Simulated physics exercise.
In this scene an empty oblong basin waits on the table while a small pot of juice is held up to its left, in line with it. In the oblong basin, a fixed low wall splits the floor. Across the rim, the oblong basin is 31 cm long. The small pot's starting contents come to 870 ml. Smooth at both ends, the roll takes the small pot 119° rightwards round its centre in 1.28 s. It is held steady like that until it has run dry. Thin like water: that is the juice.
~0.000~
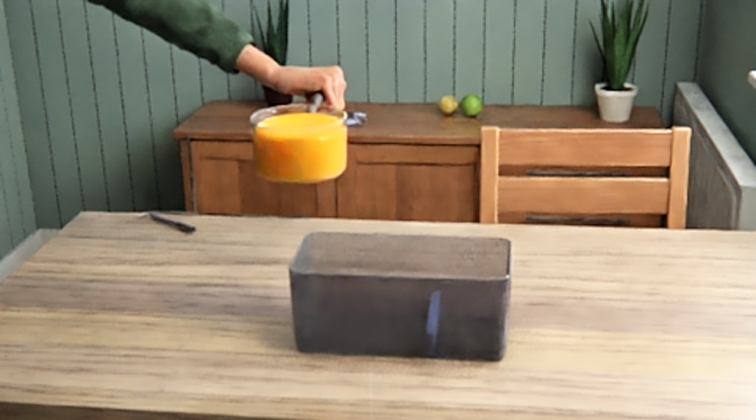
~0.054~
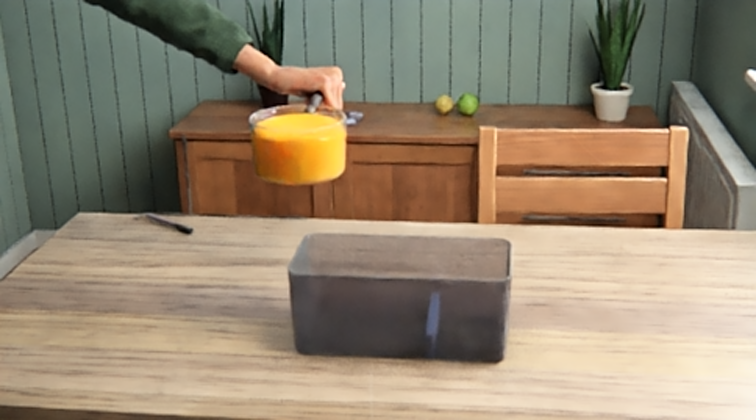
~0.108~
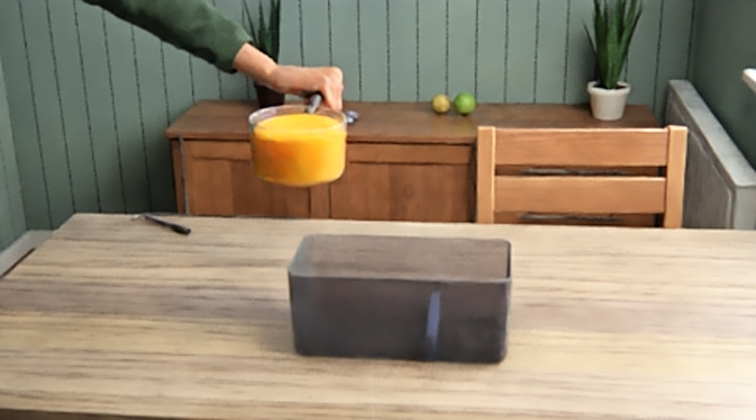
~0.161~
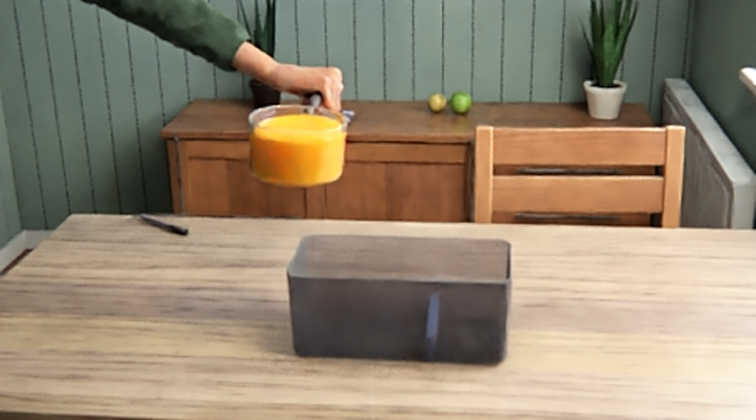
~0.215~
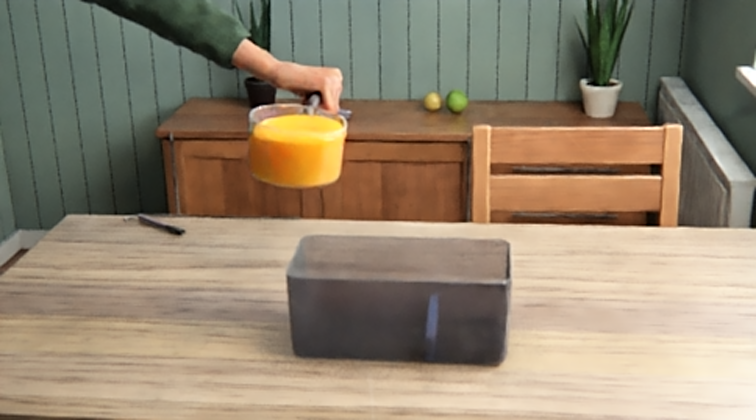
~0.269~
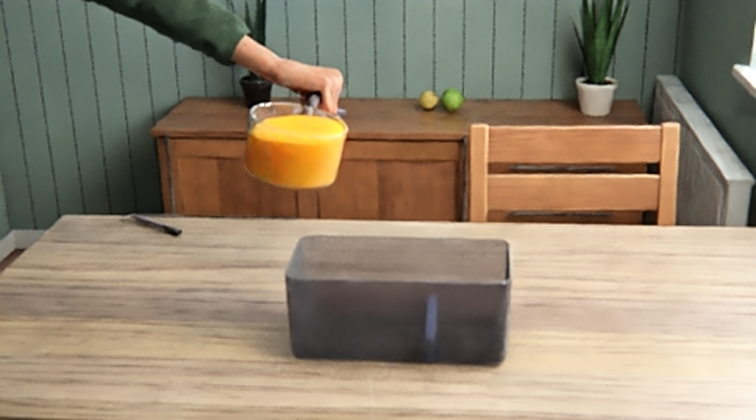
The video shows a hand holding a small clear pot of orange juice above a wooden table, up and to the left of an empty oblong basin, and slowly tilting the pot slightly to the right.
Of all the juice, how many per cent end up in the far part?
Roughly 10 per cent.
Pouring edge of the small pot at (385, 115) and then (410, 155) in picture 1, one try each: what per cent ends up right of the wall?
60 in a hundred, followed by 65 in a hundred.
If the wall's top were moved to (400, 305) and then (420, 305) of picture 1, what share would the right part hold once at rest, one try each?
Result: 60 per cent, then 30 per cent.
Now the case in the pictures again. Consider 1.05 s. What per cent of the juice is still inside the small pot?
Share remaining: Approx. 6 %.
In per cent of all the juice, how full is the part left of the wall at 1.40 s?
I'd put it at close to 90 %.
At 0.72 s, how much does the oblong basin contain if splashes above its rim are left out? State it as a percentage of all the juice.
I reckon close to 14 percent of it.
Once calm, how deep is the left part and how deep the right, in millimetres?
Left part: About 28 mm; right part: About 6 mm.
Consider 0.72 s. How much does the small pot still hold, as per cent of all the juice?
I'd put it near 52 percent.
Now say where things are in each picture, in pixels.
In the first picture, it leans 0°; its right rim is at (345, 119); the juice meets the walls at (256, 123) and (344, 125); the oblong basin's rim runs from (298, 252) to (511, 259); the wall's top is at (433, 312).
In the second picture, it leans 1°; its right rim is at (344, 120); the juice meets the walls at (255, 124) and (344, 126).
In the third picture, it leans 2°; its right rim is at (345, 122); the juice meets the walls at (255, 125) and (344, 127).
In the fourth picture, it leans 5°; its right rim is at (345, 125); the juice meets the walls at (254, 125) and (344, 128).
In the fifth picture, it leans 8°; its right rim is at (345, 128); the juice meets the walls at (253, 126) and (344, 128).
In the sixth picture, it leans 13°; its right rim is at (345, 132); the juice meets the walls at (252, 127) and (345, 129).
By 0.72 s the tilt is 71° and 53 per cent is still to pour, 15 is left of the wall and 0 right of it.
By 1.05 s the tilt is 110° and 6 per cent is still to pour, 80 is left of the wall and 3 right of it.
By 1.40 s the tilt is 119° and 0 per cent is still to pour, 91 is left of the wall and 8 right of it.
By 1.78 s the tilt is 119° and 0 per cent is still to pour, 89 is left of the wall and 10 right of it.
At rest 89 per cent lies left of the wall, 10 right of it and 1 outside.
